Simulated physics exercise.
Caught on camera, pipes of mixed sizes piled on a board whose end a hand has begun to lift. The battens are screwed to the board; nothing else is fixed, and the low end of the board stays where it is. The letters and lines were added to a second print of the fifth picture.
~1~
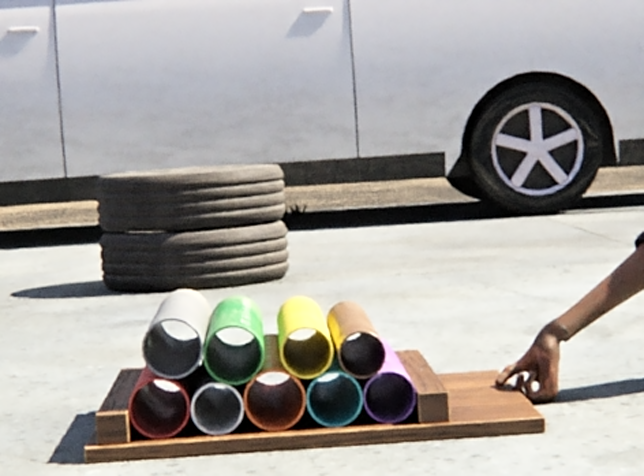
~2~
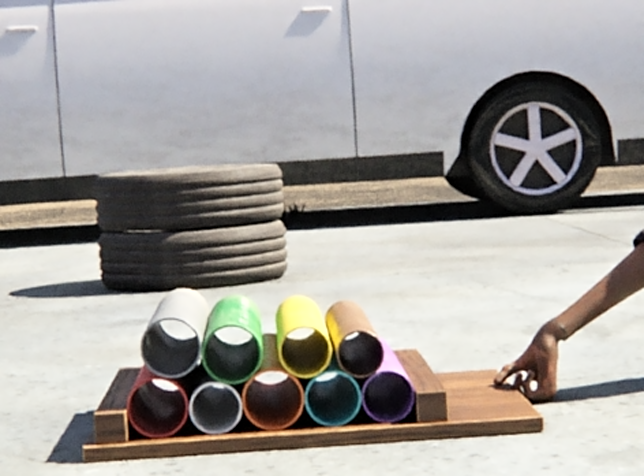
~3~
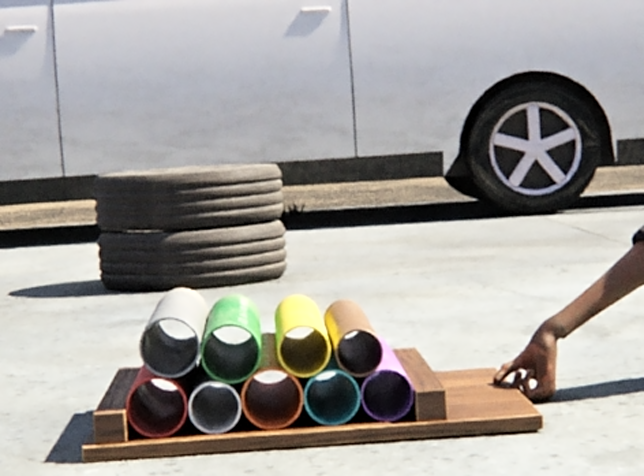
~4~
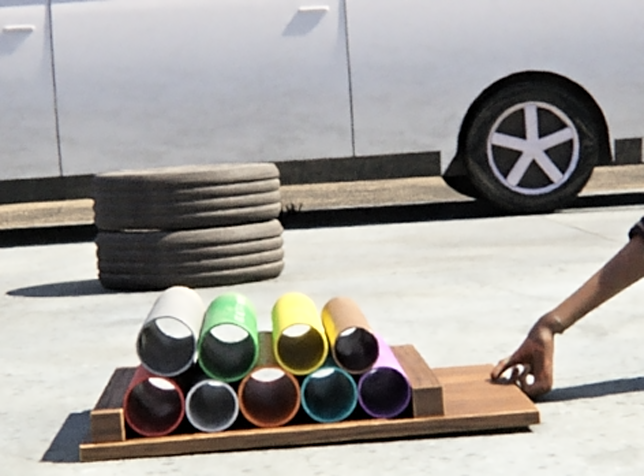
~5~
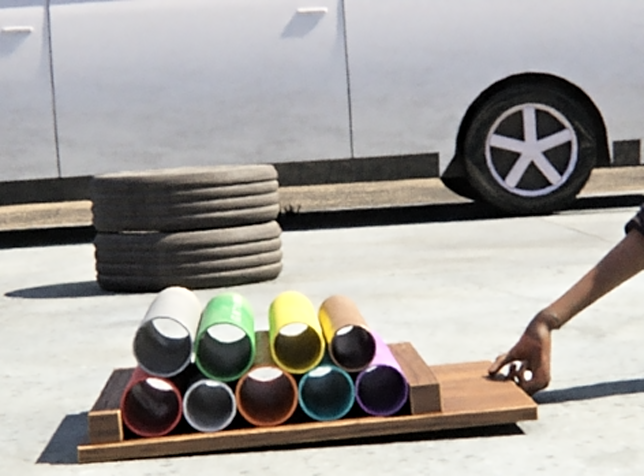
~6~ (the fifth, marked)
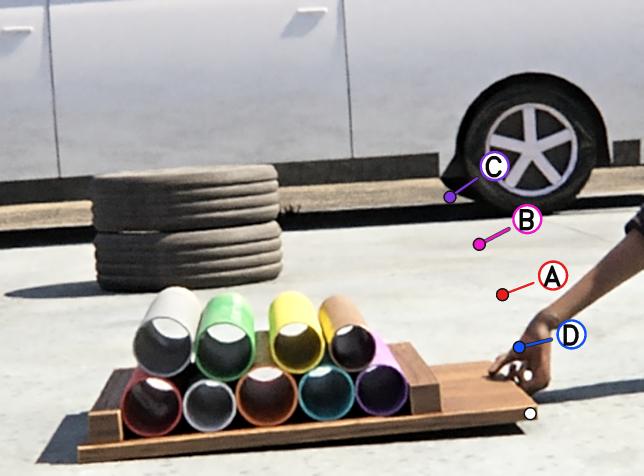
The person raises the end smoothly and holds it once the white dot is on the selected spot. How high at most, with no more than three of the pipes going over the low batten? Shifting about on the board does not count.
No higher than C.
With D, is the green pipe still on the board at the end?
Yes.
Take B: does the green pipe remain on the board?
No, with B.
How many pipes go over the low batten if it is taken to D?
With D, none.
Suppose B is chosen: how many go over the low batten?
At B the number is two.
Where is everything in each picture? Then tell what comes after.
In the first frame, board (310, 397); red pipe (159, 408); white pipe (218, 409).
In the second frame, white pipe (216, 408); orange pipe (273, 399).
In the third frame, board (307, 396); purple pipe (387, 395); green pipe (231, 353).
In the fourth frame, board (305, 393); red pipe (154, 406); white pipe (212, 406).
In the fifth frame, board (303, 392); red pipe (151, 407); white pipe (210, 405).
On the marked copy, A at (503, 294); B at (479, 244); C at (450, 197); D at (519, 347); the white dot at (530, 413).
Following C. Soon after the start, board at 18°.
Later, board at 31°.
In the end, board at 31°, two over the low batten (green, grey).
As for the rest, A one over the low batten (grey); B two over the low batten (green, grey); D none over the low batten.
